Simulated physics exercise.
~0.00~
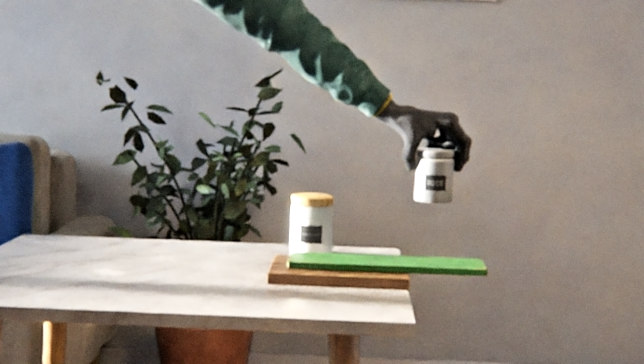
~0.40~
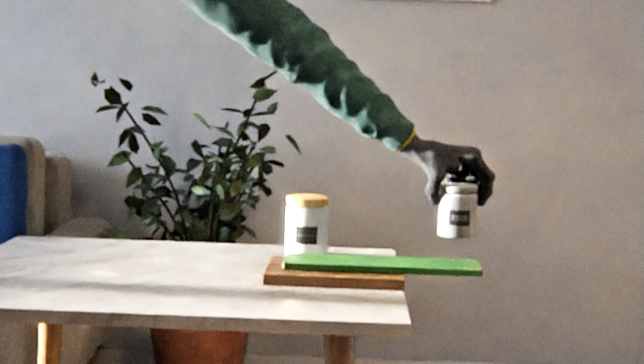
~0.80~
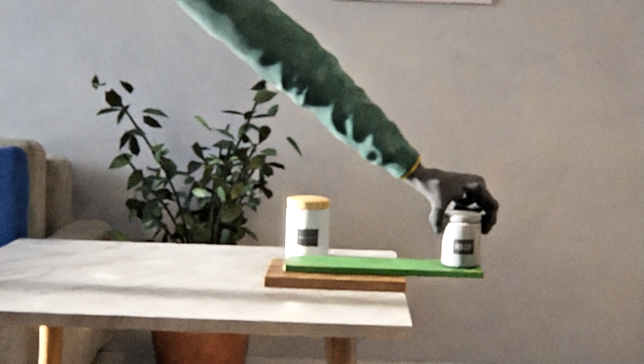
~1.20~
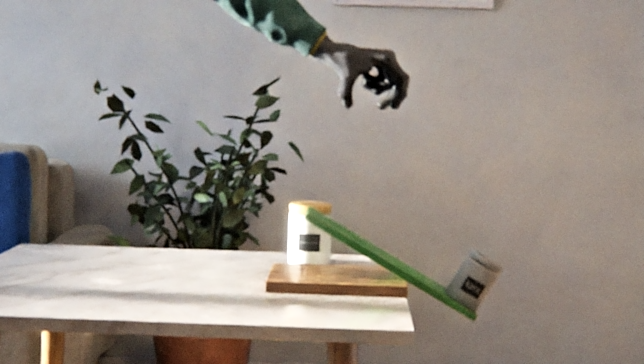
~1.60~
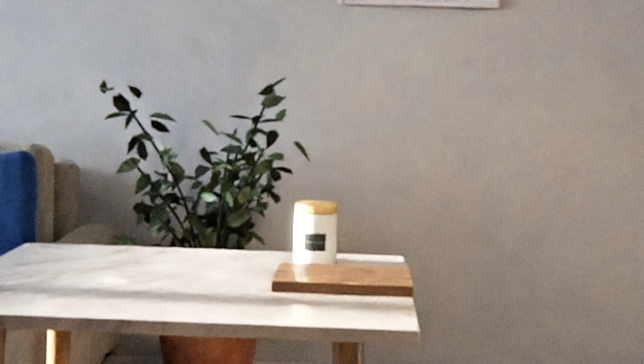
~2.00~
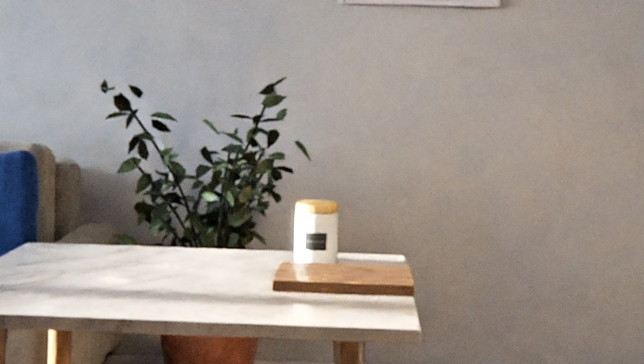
The clip shows a hand lowering a small grey jar onto the overhanging end of a green board resting on a brown slab at a table's edge. Once released, the board tips and drops out of view with the jar, leaving the slab and white jar in place.
